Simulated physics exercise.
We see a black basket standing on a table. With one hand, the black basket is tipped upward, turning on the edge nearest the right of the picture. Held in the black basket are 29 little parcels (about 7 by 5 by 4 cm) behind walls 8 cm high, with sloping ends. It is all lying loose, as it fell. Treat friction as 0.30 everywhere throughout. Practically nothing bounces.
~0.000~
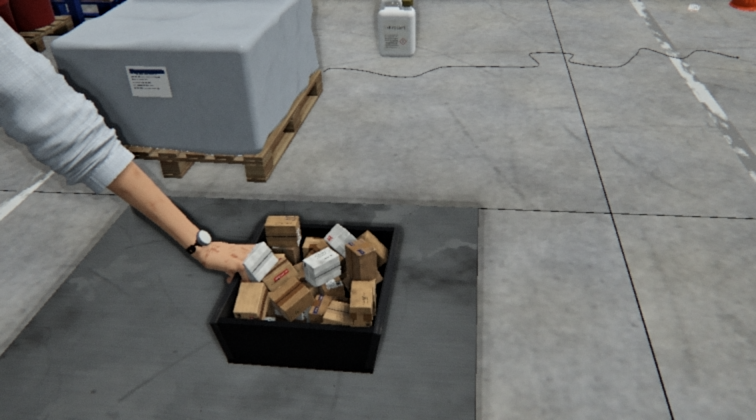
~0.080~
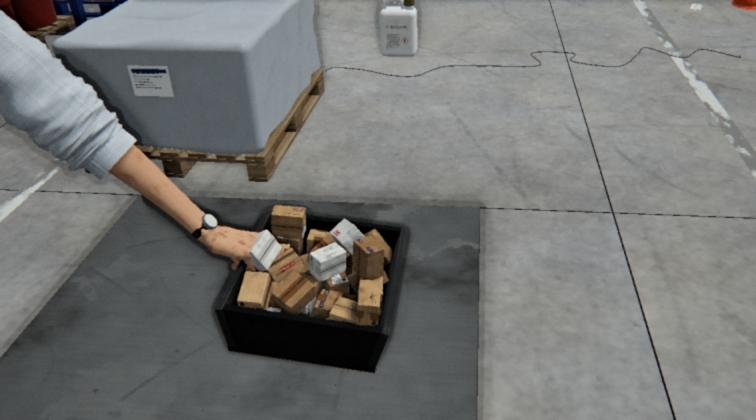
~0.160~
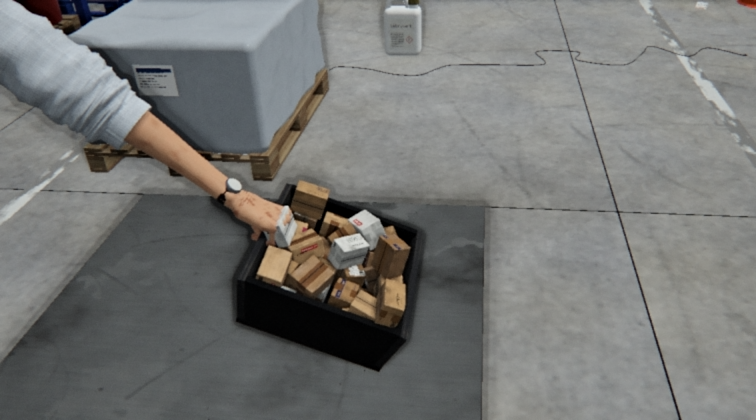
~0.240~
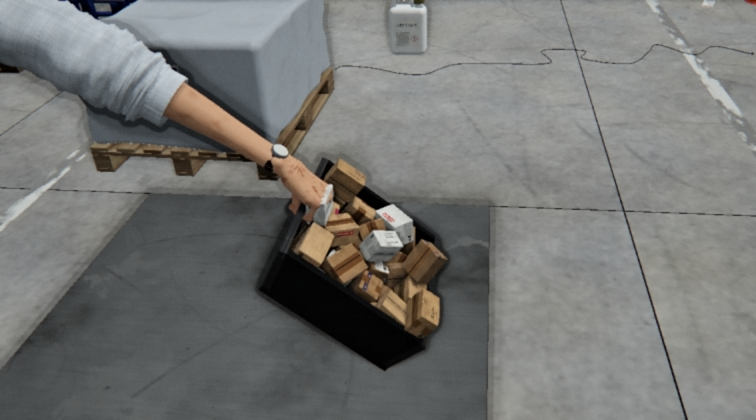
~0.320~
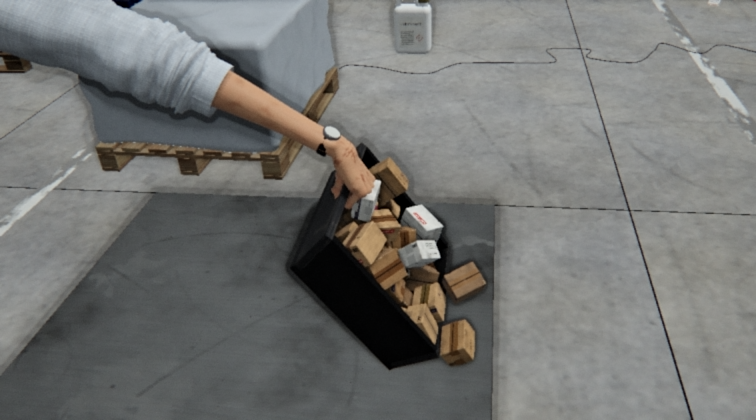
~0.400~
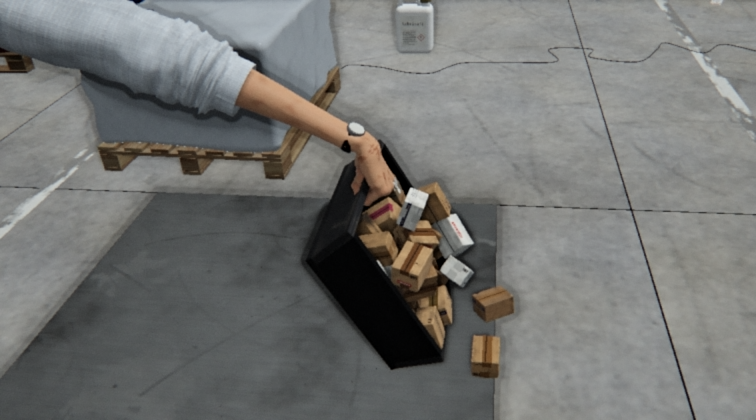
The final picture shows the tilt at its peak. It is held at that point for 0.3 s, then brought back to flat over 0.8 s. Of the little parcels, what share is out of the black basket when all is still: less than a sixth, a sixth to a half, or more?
The black basket loses a sixth to a half of its little parcels.
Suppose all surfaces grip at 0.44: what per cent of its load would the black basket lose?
Then black basket 60 per cent.
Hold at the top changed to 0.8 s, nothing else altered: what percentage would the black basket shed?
The black basket would shed 30 percent of its load.
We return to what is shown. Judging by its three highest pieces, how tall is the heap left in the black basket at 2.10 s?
Roughly 10 cm.
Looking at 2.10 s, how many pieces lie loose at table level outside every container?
Some 2 pieces.
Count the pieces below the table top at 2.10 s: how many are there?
The number is close to 8.
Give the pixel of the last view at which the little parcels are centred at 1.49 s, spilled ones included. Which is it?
Middle approx. (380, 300).
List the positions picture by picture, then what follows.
In the first picture (we follow the rim corner now nearest the camera), black basket at (374, 330); tilt 0°; nothing out yet.
Black basket at (382, 330); tilt 6°, in the second picture.
Black basket at (401, 333); tilt 21°, in the third picture.
Black basket at (422, 341); tilt 40°, in the fourth picture.
Black basket at (436, 349); tilt 55°; 1 out, the lowest parcel at (458, 343), in the fifth picture.
Black basket at (442, 353); tilt 61°; 2 out, the lowest parcel at (486, 357), in the sixth picture.
After 0.67 s, tilt 61°; 10 of 29 out of the black basket.
After 1.01 s, tilt 41°; 10 of 29 out of the black basket.
After 1.49 s, tilt 0°; 10 of 29 out of the black basket.
When it is over (at 2.10 s), 10 of 29 out of the black basket. Asked share, 10 of 29, 34 per cent.
